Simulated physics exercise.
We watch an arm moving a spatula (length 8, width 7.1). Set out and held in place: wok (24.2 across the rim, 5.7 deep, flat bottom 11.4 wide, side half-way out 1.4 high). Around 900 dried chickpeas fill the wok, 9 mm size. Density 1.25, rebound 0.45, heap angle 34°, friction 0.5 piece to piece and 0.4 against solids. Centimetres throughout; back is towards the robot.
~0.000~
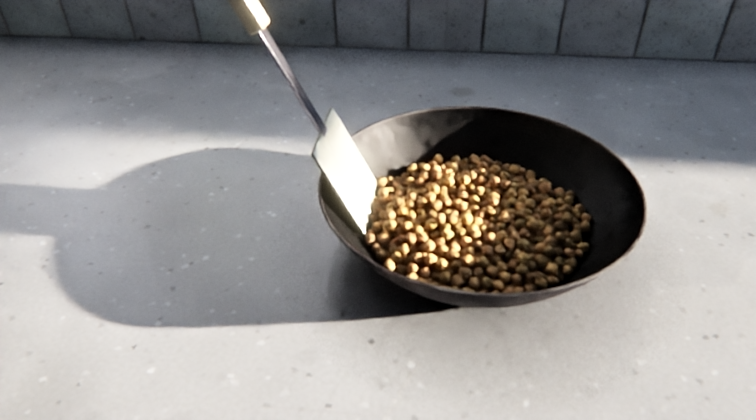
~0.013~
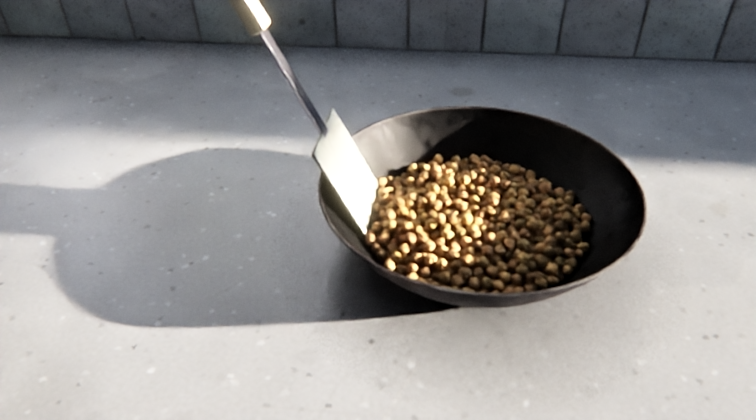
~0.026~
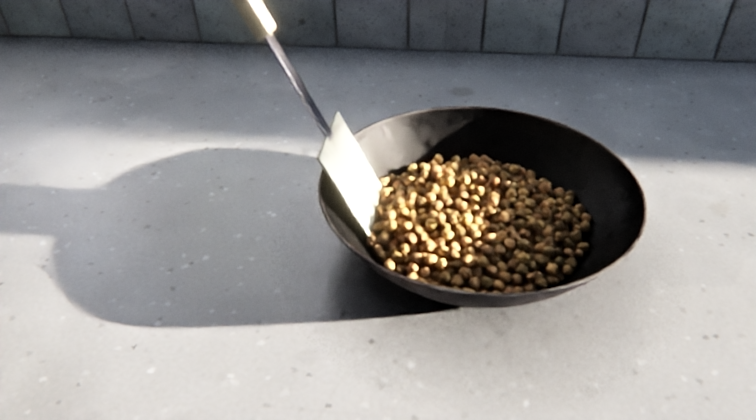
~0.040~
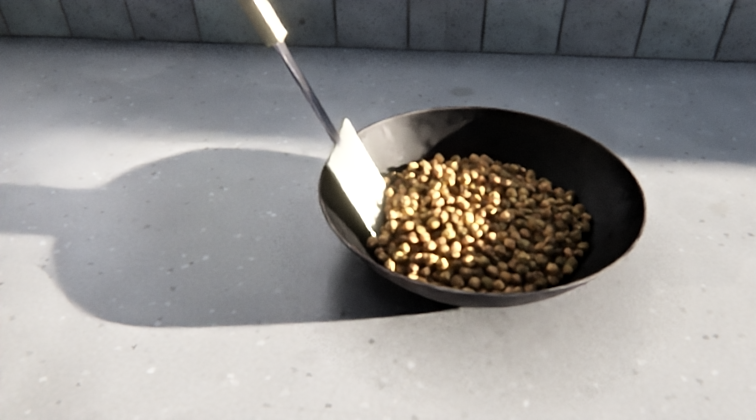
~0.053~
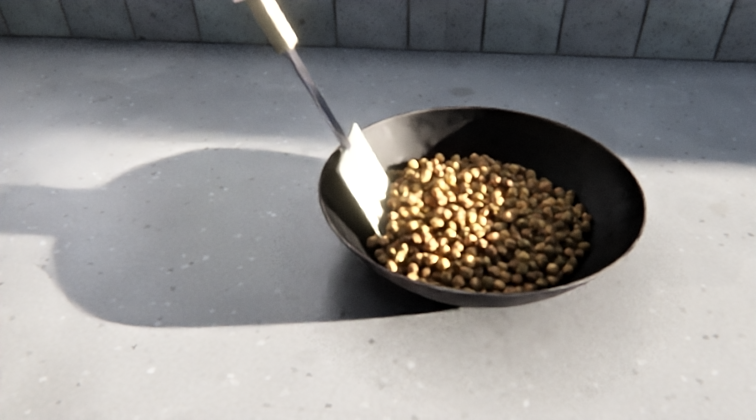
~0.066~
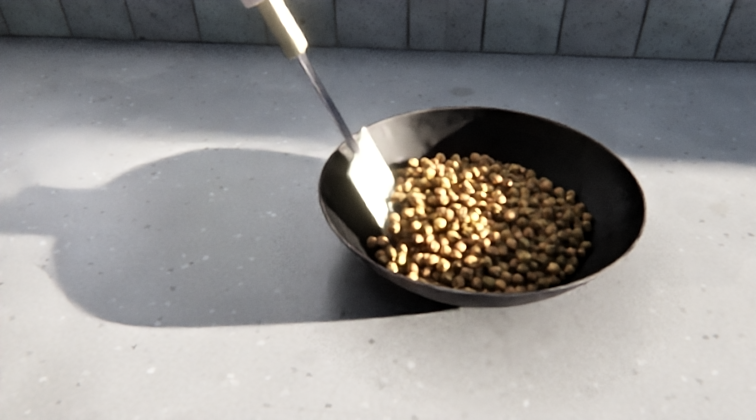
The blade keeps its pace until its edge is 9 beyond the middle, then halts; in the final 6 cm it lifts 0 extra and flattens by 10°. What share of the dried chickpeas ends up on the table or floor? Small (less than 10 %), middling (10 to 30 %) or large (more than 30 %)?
Answer: Middling; 10 to 30 % of the dried chickpeas finish on the table or floor.
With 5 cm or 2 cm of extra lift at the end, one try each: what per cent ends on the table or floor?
About 20 and 25 per cent.
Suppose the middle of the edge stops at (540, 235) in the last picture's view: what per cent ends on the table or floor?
About 0 per cent.
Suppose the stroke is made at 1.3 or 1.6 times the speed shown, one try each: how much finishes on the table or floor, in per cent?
Some 30 and 35 per cent.
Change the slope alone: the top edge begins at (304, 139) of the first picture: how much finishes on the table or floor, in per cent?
Some 20 per cent.
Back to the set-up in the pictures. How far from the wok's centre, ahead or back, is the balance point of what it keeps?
Roughly 3.0 cm ahead.
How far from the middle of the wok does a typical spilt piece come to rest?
Some 20 cm.
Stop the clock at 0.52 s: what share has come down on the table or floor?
Some 20 per cent.
By 0.17 s, sloping 64°, highest piece 9 above the table; 899 in the wok, 1 on the blade or in flight.
By 0.27 s, sloping 60°, highest piece 9 above the table; 899 in the wok, 1 on the blade or in flight.
By 0.52 s, sloping 54°, highest piece 8 above the table; 699 in the wok, 192 on the table or floor, 9 on the blade or in flight.
By 1.57 s, sloping 54°, highest piece 6 above the table; 698 in the wok, 202 on the table or floor.
Final count, 698 in the wok, 202 on the table or floor. That is 22 % on the table or floor.
